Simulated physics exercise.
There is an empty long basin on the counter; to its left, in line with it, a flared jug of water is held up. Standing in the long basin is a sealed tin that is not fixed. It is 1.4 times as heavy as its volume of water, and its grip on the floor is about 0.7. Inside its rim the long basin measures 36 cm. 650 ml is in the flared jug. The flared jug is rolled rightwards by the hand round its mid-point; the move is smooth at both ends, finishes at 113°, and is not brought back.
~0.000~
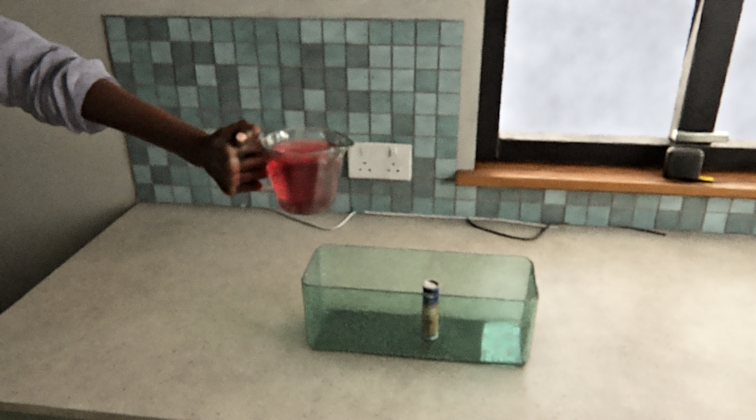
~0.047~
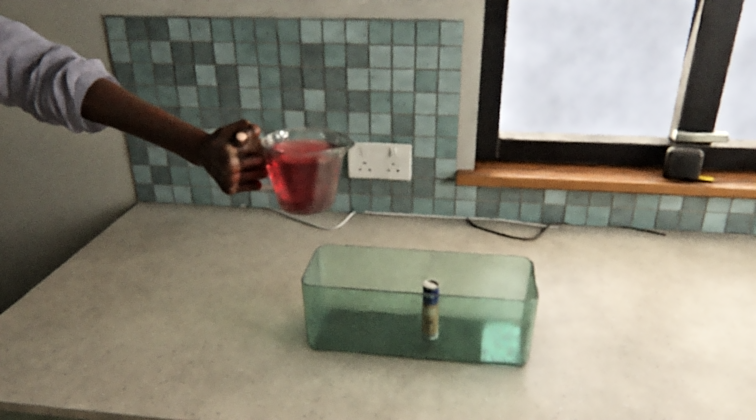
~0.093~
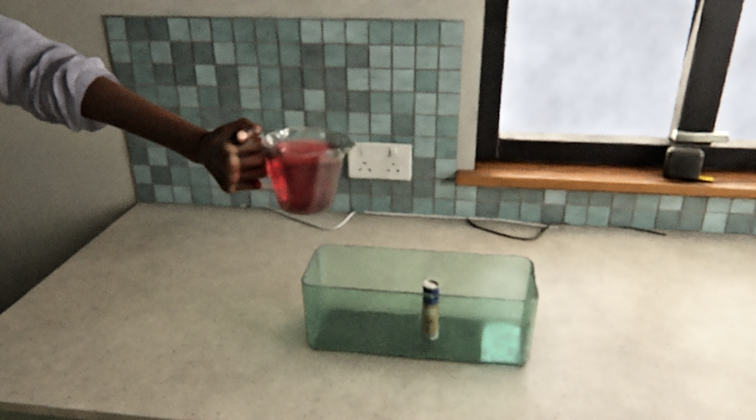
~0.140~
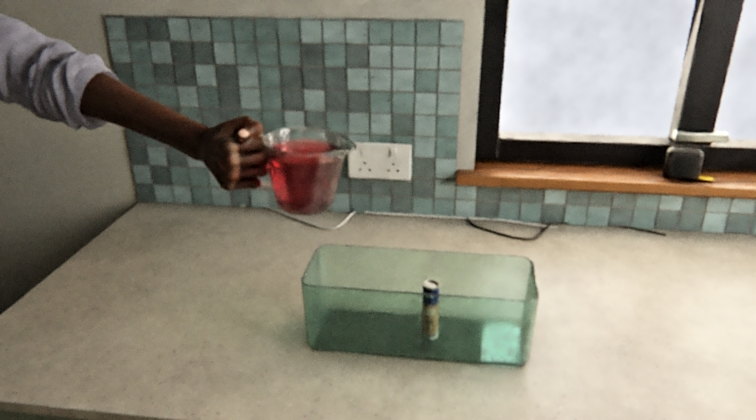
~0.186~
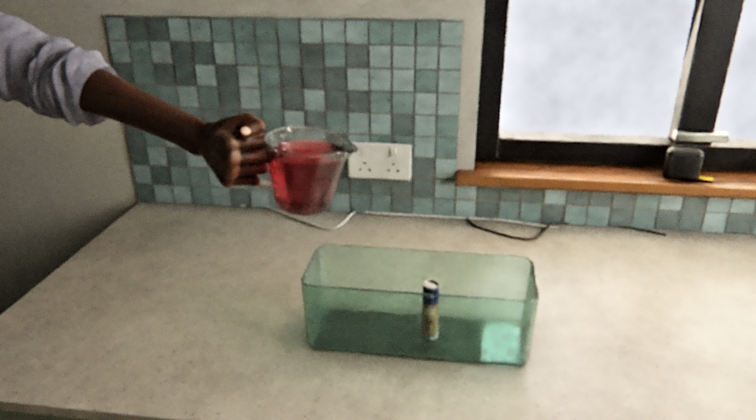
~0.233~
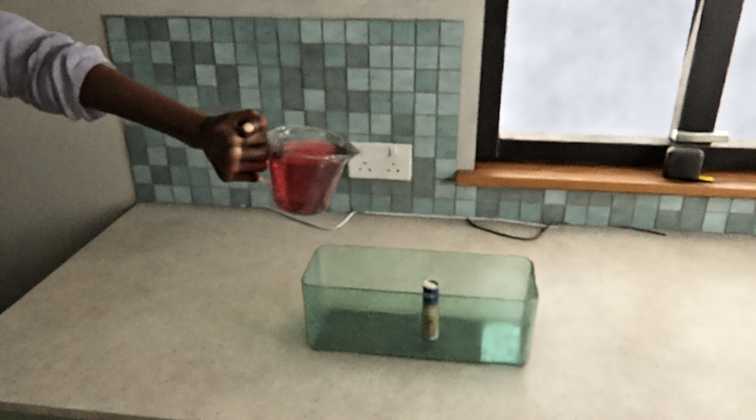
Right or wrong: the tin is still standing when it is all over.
Right, it is still standing.
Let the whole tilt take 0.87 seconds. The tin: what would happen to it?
The tin stays on its base.
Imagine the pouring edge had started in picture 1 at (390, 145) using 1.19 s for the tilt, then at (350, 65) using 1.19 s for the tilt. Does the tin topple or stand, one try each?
The tin overturns the first time and overturns the second time.
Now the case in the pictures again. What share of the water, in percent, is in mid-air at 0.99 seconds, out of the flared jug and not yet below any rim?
I'd say some 12 per cent is in the air.
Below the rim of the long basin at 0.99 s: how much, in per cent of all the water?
Near 80 in a hundred.
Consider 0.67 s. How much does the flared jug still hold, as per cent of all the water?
About 64 per cent.
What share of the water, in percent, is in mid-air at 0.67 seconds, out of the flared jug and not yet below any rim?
Around 24 in a hundred.
By 0.67 s the tilt is 68° and 64 per cent is still to pour; the tin stands where it began.
By 0.99 s the tilt is 105° and 7 per cent is still to pour; the tin stands where it began.
By 1.33 s the tilt is 113° and 0 per cent is still to pour; the tin stands where it began.
By 1.69 s the tilt is 113° and 0 per cent is still to pour; the tin stands where it began.
At rest the tin stands where it began.
